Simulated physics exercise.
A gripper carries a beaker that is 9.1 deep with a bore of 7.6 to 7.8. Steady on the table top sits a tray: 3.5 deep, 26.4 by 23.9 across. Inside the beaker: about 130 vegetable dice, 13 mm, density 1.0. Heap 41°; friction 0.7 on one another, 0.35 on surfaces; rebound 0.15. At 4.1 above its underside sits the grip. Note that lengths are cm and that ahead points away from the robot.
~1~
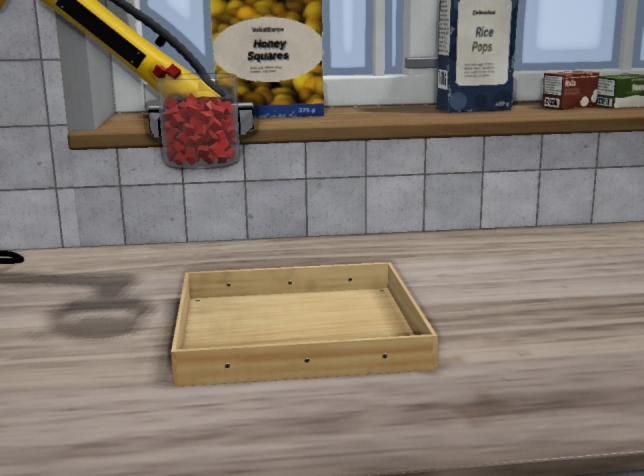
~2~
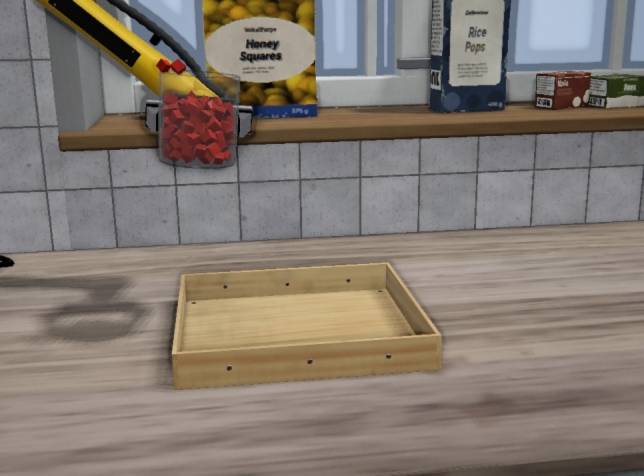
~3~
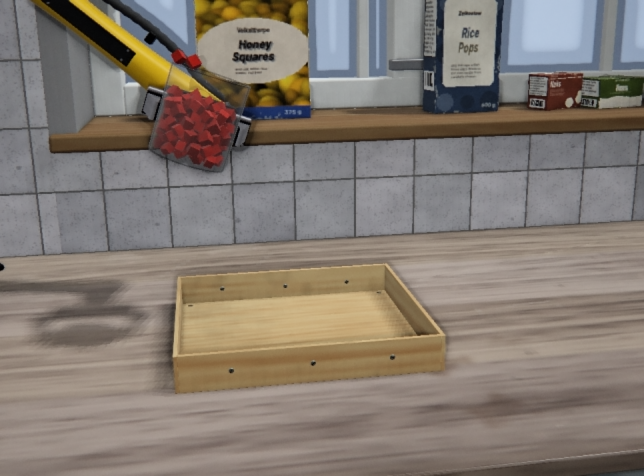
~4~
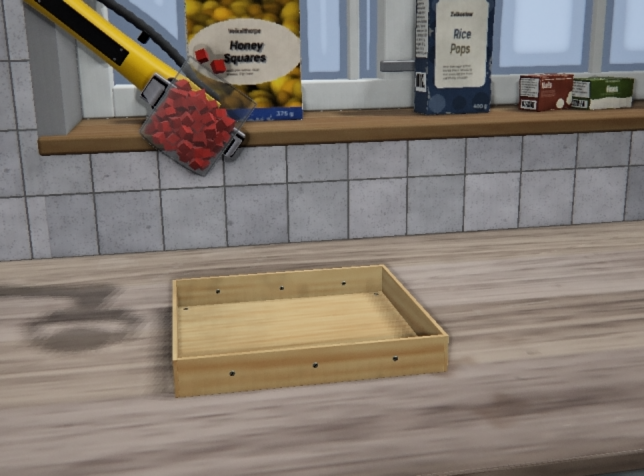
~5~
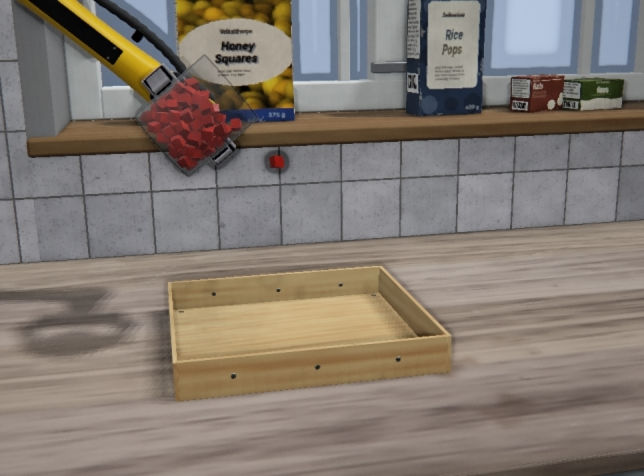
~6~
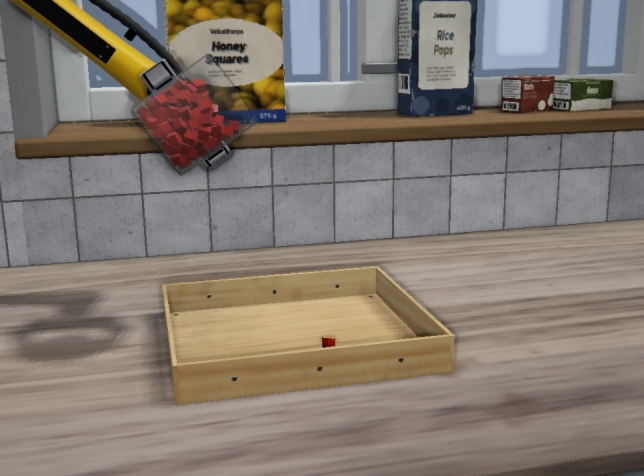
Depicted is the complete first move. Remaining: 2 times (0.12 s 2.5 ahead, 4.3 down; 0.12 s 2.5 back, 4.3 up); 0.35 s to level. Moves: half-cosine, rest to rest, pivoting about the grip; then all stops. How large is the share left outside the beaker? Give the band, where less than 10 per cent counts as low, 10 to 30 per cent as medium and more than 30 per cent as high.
Low.
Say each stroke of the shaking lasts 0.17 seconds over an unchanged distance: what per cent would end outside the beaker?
I'd expect close to 0 in a hundred.
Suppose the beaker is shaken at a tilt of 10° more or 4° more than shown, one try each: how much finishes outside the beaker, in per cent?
It would be around 0 and 0 per cent.
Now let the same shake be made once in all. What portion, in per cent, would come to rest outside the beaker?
Estimate: Around 0 %.
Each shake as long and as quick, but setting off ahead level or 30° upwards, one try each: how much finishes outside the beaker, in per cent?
I'd say close to 15 percent for the first and close to 35 percent for the second.
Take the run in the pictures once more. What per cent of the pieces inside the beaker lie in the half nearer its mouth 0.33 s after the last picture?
About 30 percent.
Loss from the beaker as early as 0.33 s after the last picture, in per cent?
Roughly 0 percent is out.
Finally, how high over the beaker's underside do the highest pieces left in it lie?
It reaches close to 8.0 cm in the end.
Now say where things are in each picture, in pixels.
The first frame shows beaker middle at (200, 121), level; upper third of the load around (196, 113), from x 160 to 230, top at y 70; 127 in the beaker.
The second frame shows beaker middle at (199, 120), tilted 5° forward; upper third of the load around (193, 111), from x 165 to 230, top at y 65.
The third frame shows beaker middle at (198, 119), tilted 20° forward; upper third of the load around (194, 110), from x 160 to 230, top at y 55.
The fourth frame shows beaker middle at (197, 118), tilted 37° forward; upper third of the load around (190, 108), from x 150 to 230, top at y 55.
The fifth frame shows beaker middle at (196, 118), tilted 52° forward; upper third of the load around (184, 107), from x 145 to 275, top at y 85; 126 in the beaker, 1 in flight or on a rim.
The sixth frame shows beaker middle at (193, 117), tilted 57° forward; upper third of the load around (182, 105), from x 145 to 330, top at y 85; 126 in the beaker, 1 in the tray.
Then, 0.33 s after the last picture, tilted 57° forward, highest piece 25 above the table; 126 in the beaker, 1 in the tray.
Then, 0.66 s after the last picture, tilted 26° forward, highest piece 27 above the table; 126 in the beaker, 1 in the tray.
Then, 1.03 s after the last picture, level, highest piece 29 above the table; 126 in the beaker, 1 in the tray.
Then, 2.08 s after the last picture, level, highest piece 29 above the table; 126 in the beaker, 1 in the tray.
Final count, 126 in the beaker, 1 in the tray. That is 1 % outside the beaker.
